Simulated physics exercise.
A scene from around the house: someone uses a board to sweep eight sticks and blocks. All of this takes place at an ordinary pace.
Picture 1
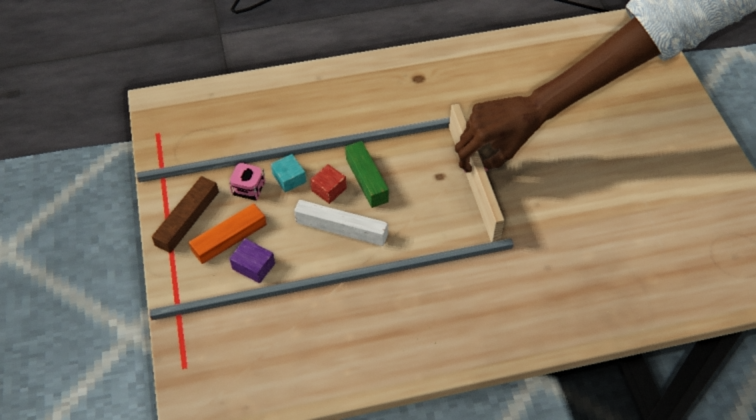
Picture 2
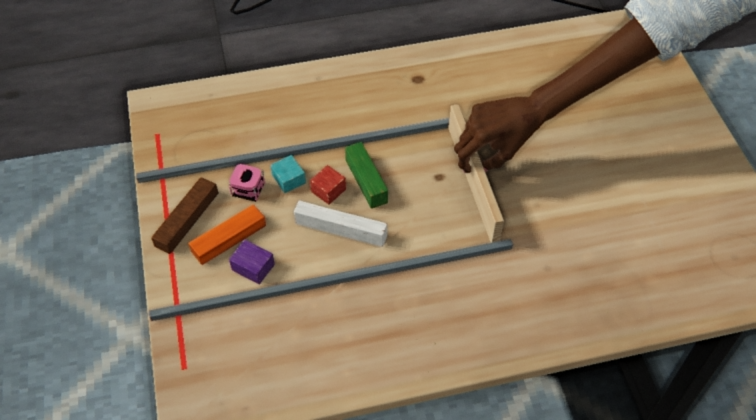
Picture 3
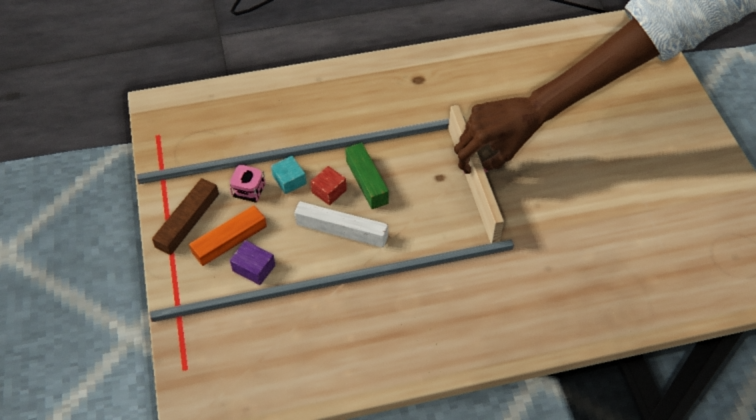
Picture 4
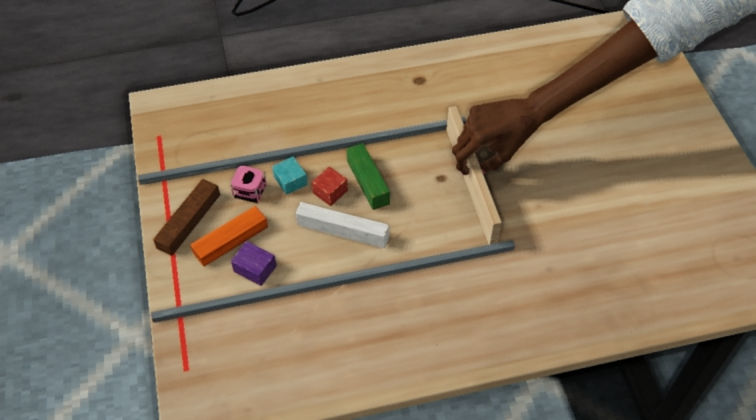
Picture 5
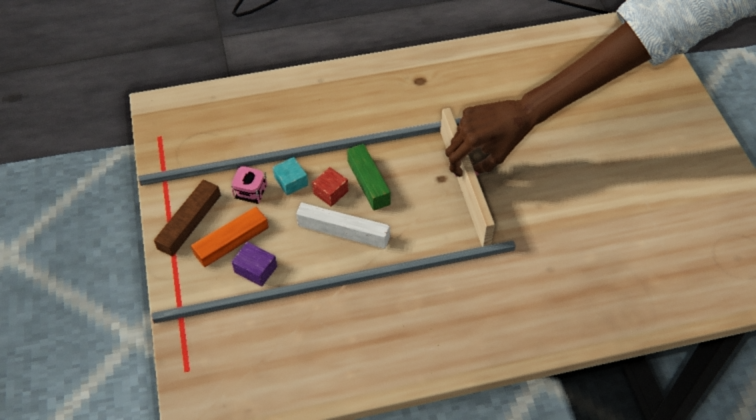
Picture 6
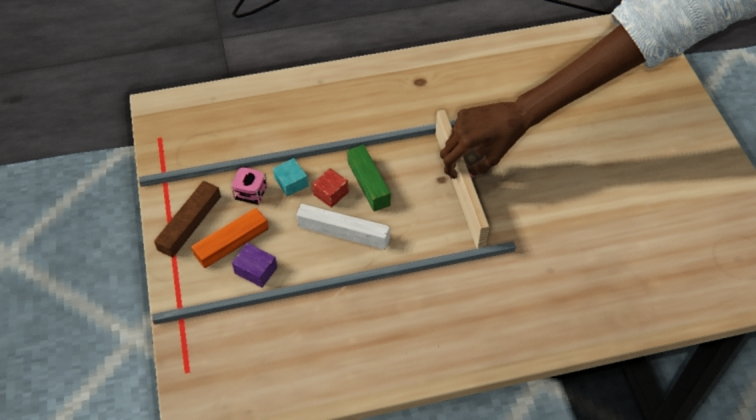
A hand grips a wooden board standing at the right end of two gray rails on a wooden table, at first holding it nearly still. The hand then slides the board slightly left between the rails, while the colorful sticks and blocks, including a brown bar lying across a red line, stay in place.
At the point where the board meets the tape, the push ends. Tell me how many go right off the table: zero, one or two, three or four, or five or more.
Five or more go right off.
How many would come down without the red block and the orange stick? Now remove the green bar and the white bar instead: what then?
The number fallen is 4, and in the other try 3.
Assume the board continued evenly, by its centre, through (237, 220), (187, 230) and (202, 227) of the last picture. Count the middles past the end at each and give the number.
First 0, next 3, last 3.
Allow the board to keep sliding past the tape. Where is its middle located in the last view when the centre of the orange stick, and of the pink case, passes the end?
When the orange stick crosses, the middle is near (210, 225); when the pink case crosses, near (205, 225).
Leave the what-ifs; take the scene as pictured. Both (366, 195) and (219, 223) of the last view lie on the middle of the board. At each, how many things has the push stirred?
First 3, then 8.
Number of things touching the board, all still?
Contact count: 1.
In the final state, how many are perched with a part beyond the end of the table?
0, I think.
A little later, none off yet; brown bar at rest near (188, 218); orange stick at rest near (231, 238); purple block at rest near (255, 265).
Next, none off yet; brown bar at rest near (186, 218); orange stick shifted a little near (212, 247); purple block at rest near (255, 265).
Later still, none off yet; brown bar shifted about its own width near (136, 225); orange stick shifted about its own width near (153, 276); purple block shifted about its own width near (202, 283).
When it is over, the number that fall off is five or more; down, white bar, red block, turquoise block, pink case, purple block, orange stick and brown bar.
